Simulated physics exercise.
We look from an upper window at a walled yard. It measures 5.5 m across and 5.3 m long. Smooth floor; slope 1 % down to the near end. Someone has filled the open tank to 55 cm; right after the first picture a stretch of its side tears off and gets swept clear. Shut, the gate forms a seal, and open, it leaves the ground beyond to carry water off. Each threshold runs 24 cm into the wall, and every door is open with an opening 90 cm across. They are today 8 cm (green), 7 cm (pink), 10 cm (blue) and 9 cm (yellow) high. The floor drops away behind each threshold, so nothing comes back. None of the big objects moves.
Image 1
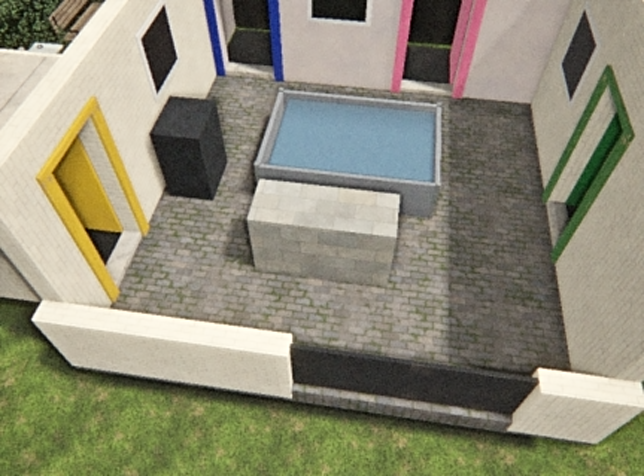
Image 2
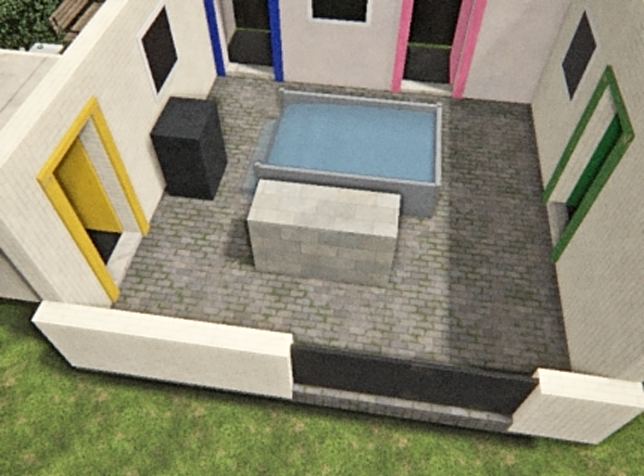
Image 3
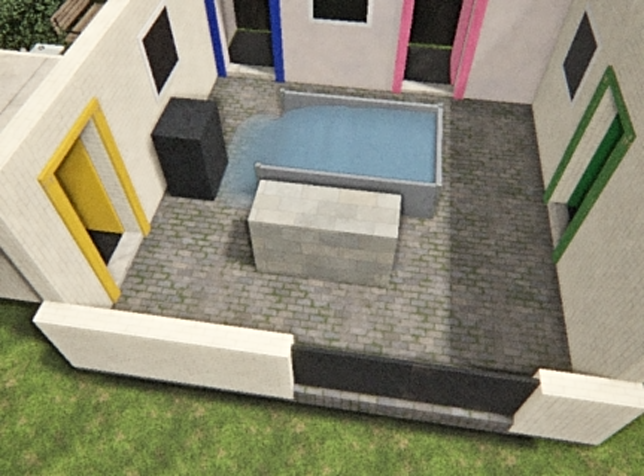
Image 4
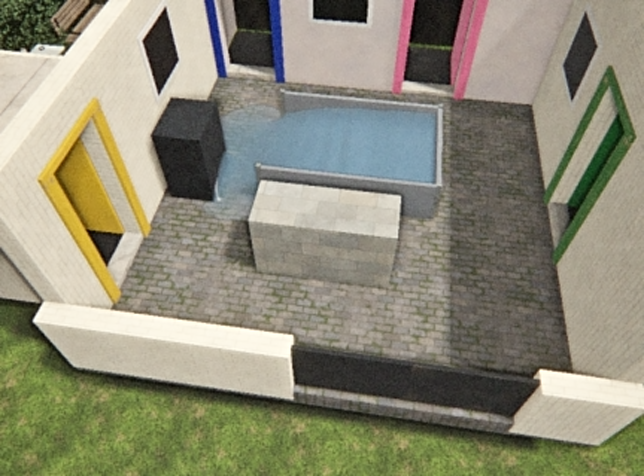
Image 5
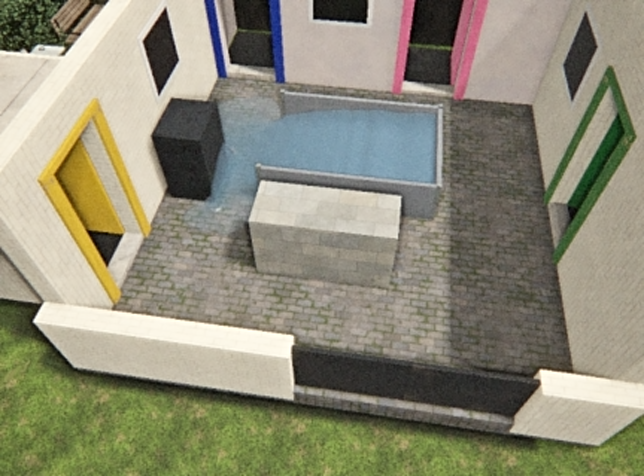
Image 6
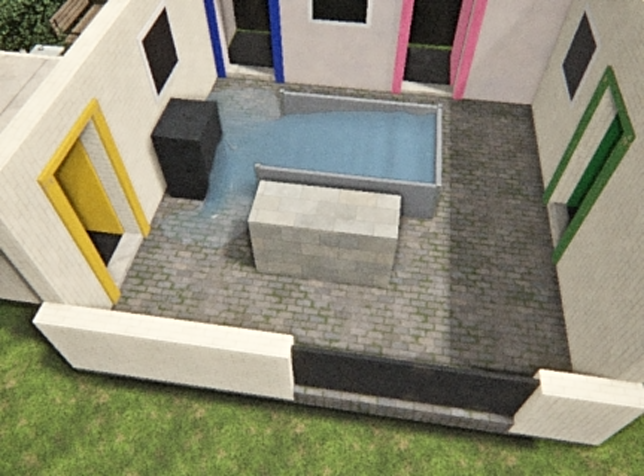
In a walled yard, an open tank loses its left side and water spreads across the paving.
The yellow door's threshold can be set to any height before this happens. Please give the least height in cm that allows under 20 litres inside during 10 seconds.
It would have to be roughly 8 cm high.
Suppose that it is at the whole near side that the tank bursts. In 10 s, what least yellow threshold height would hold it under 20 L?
The answer is some 14.0 cm.
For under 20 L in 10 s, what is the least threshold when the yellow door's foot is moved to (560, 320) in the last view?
It needs about 7.0 cm.
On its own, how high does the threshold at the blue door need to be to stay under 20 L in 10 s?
For blue, a step near 31 cm.
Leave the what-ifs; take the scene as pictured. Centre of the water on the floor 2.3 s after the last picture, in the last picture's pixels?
Centre of the water: Approx. (266, 175) px.
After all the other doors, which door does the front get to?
Last: Green.
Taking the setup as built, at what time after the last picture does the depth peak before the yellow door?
Near 4.0 seconds.
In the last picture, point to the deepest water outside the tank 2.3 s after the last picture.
Check close to (217, 78).
Then, 0.7 s after the last picture water covers 25 % of the floor, deepest (38 cm) near (201, 139); 7 cm at the yellow door, 0 litres in over its 9 cm threshold.
Then, 2.3 s after the last picture water covers 50 % of the floor, deepest (31 cm) near (217, 78); 4 cm at the yellow door, 1 litre in over its 9 cm threshold.
Then, 9.3 s after the last picture water covers 95 % of the floor, deepest (14 cm) near (388, 384); 6 cm at the yellow door, 14 litres in over its 9 cm threshold.
At the yellow door as built, the water peaked near 11 cm, 4.1 s after the last picture.
With a threshold of 7 cm, 29 litres would have come in within the 10 s; with 9.5 cm, 12 litres. So under 20 litres takes about 8 cm.
